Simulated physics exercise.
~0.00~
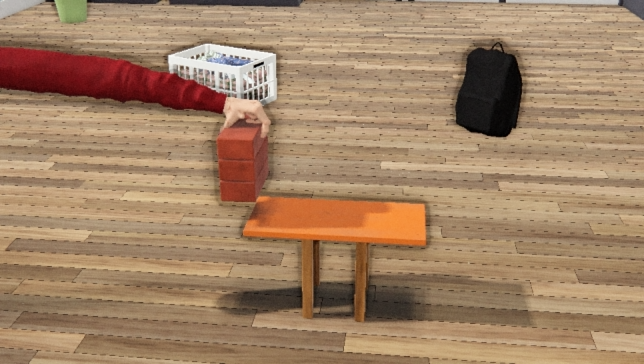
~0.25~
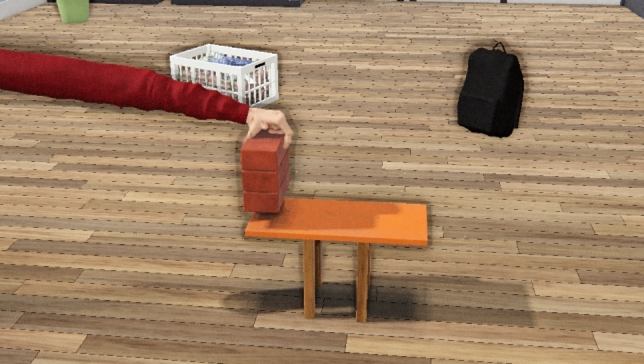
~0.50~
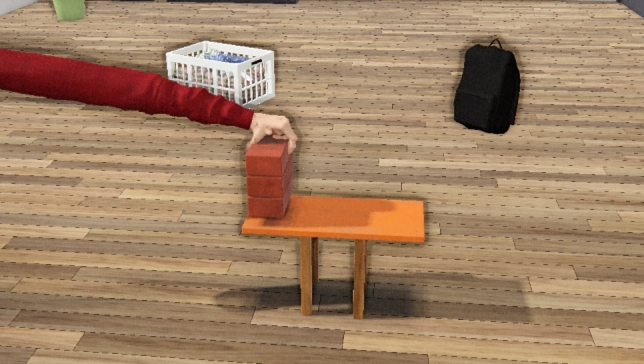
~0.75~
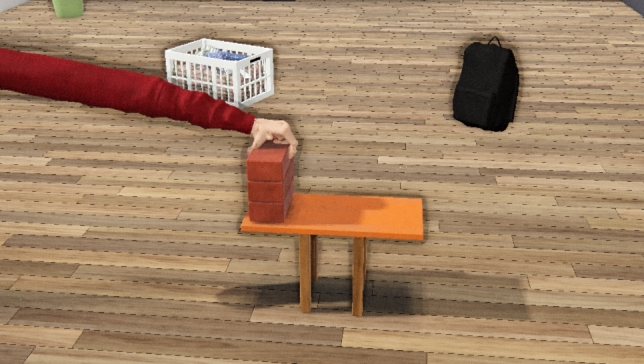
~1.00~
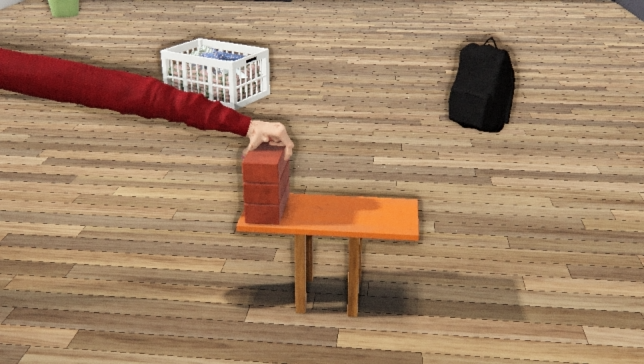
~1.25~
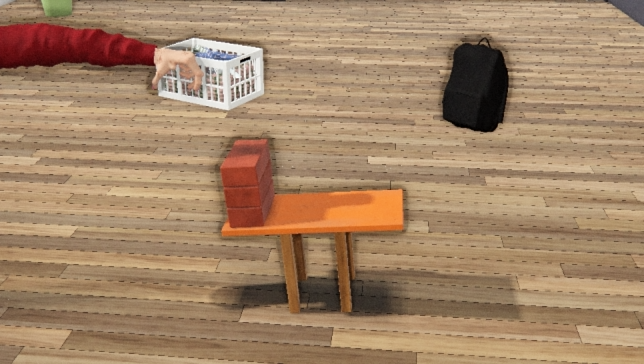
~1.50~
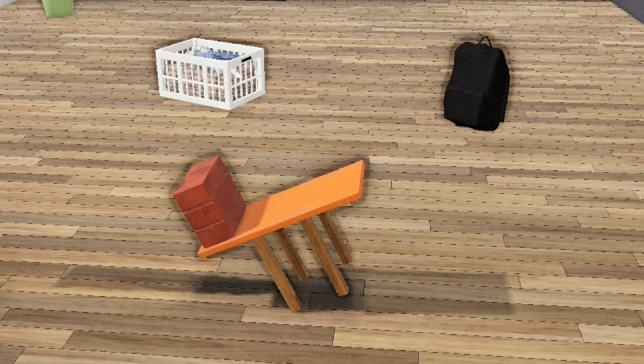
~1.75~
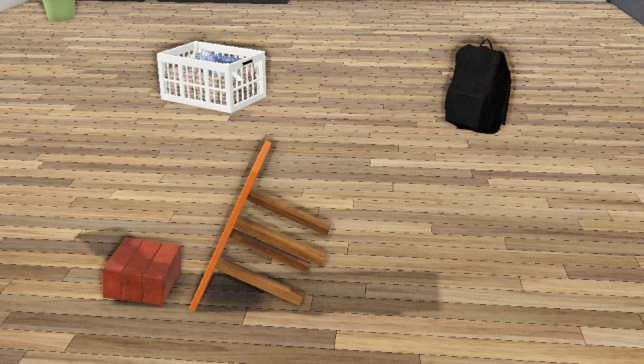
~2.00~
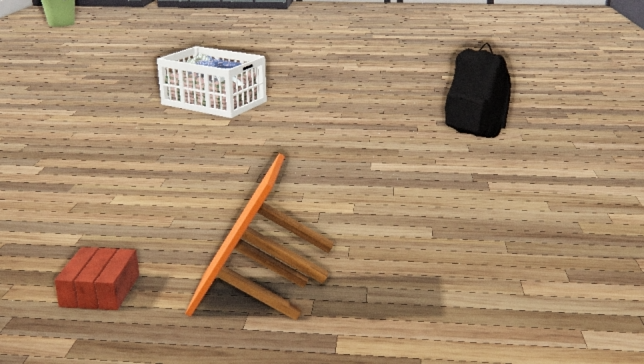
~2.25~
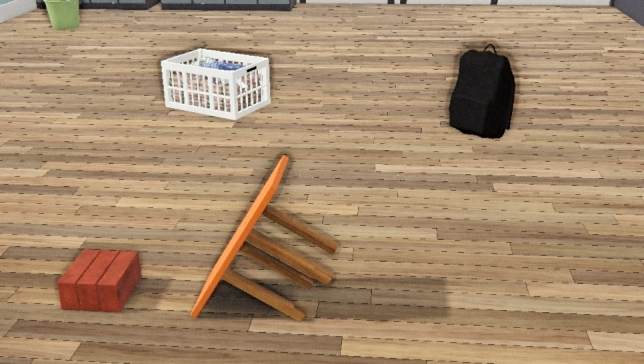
In the video, a hand in a red sleeve lowers a stack of red bricks onto the left end of a small orange table and lets go. The table tips to the left, the bricks fall to the floor, and both come to rest, the table on its side.
